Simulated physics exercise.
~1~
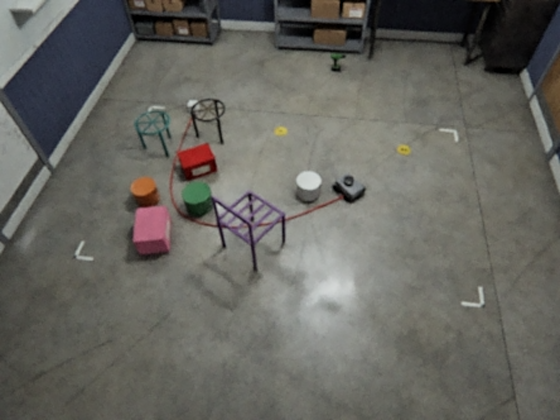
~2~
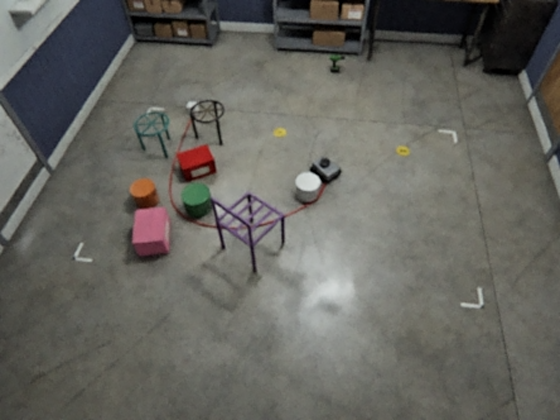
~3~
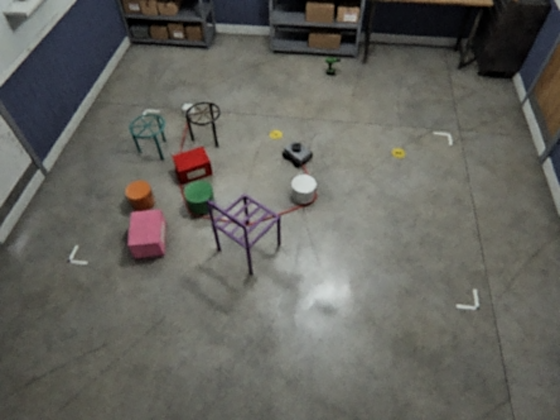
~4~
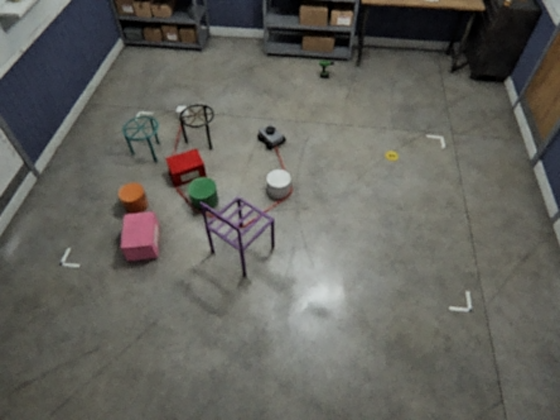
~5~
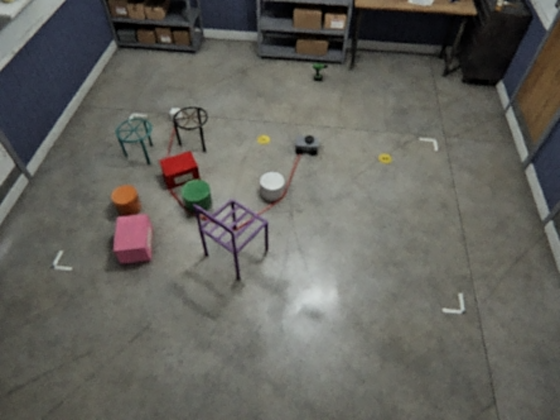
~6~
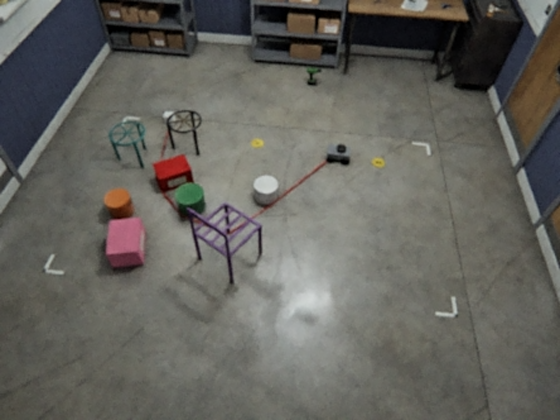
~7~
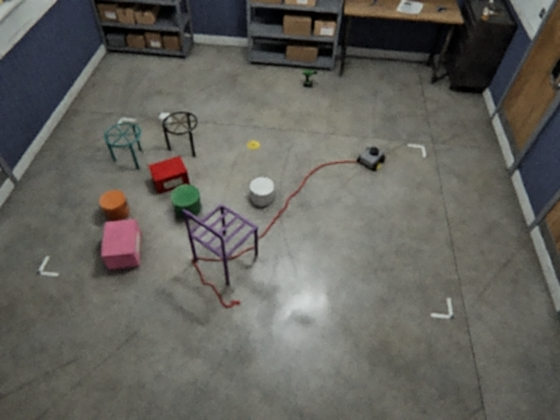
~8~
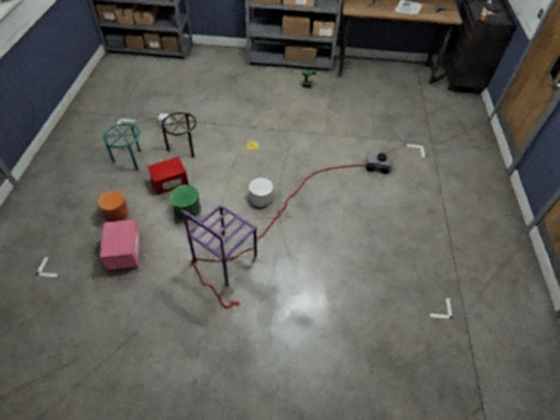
A small dark cart trailing a red cord moved up and left around the white tub, then turned right and drew the line tight before its far end came loose and dragged past the purple chair, leaving the cart stopped at the right.
